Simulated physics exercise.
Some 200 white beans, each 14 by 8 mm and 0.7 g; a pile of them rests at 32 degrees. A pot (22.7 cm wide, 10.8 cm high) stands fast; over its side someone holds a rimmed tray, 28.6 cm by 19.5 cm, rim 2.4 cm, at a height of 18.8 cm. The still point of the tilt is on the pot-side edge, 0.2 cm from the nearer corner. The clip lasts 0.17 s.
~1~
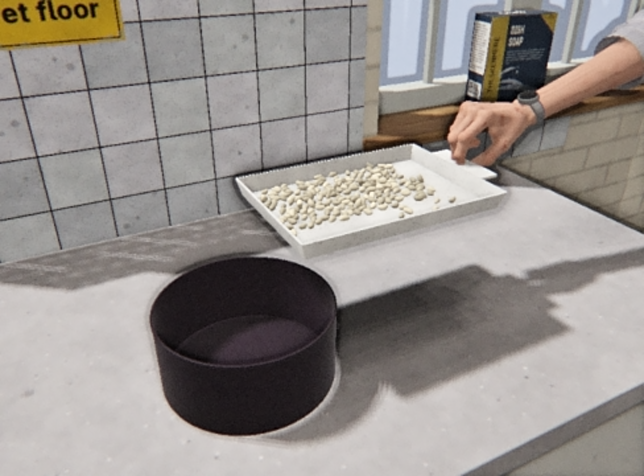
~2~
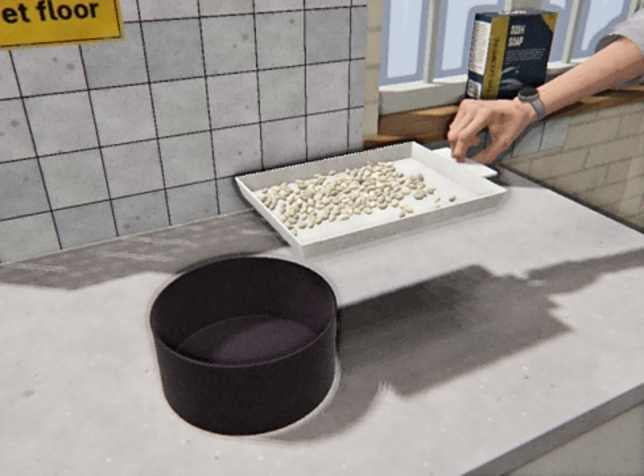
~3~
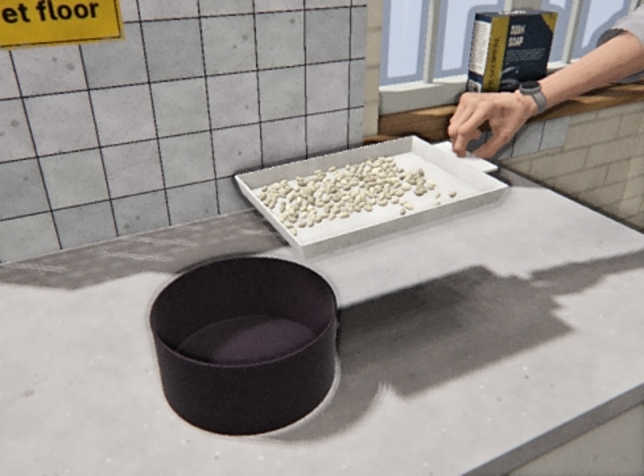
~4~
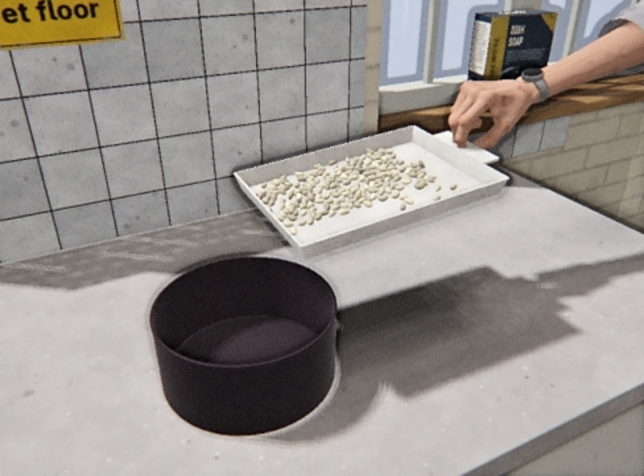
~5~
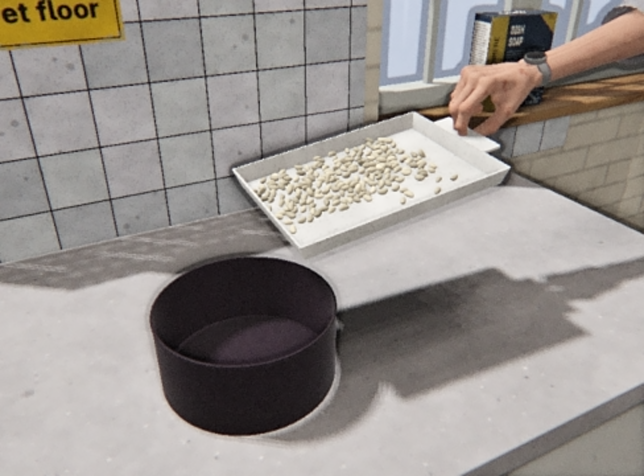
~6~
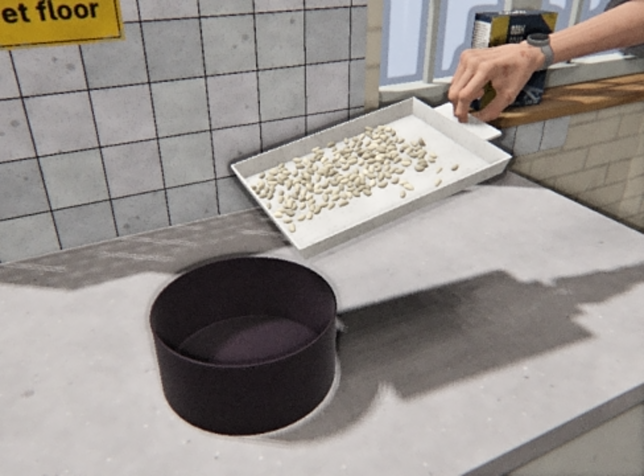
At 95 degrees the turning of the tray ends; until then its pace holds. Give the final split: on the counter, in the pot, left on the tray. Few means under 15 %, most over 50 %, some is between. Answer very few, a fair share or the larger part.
Counter a fair share, pot the larger part, tray very few.
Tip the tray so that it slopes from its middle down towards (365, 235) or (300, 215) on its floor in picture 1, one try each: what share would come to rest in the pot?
Some 20 and 80 per cent.
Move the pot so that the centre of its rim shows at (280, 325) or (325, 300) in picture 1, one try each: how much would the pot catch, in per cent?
About 100 and 40 per cent.
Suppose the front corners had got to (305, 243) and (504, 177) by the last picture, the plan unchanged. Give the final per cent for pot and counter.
Pot 20, counter 80.
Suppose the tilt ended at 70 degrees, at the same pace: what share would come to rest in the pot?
Then about 55 per cent.
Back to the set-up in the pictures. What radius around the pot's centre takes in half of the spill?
Some 28 cm.
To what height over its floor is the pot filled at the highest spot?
Roughly 2.0 cm.
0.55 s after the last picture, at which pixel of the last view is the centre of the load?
At about (271, 258).
Then, 0.33 s after the last picture, tilt 53 degrees; the tray holds 100 %, the pot 0 %.
Then, 0.55 s after the last picture, tilt 80 degrees; the tray holds 65 %, the pot 5 %.
Then, 0.89 s after the last picture, tilt 95 degrees; the tray holds 0 %, the pot 75 %.
In the end, counter 25 %, pot 75 %, tray 0 %.
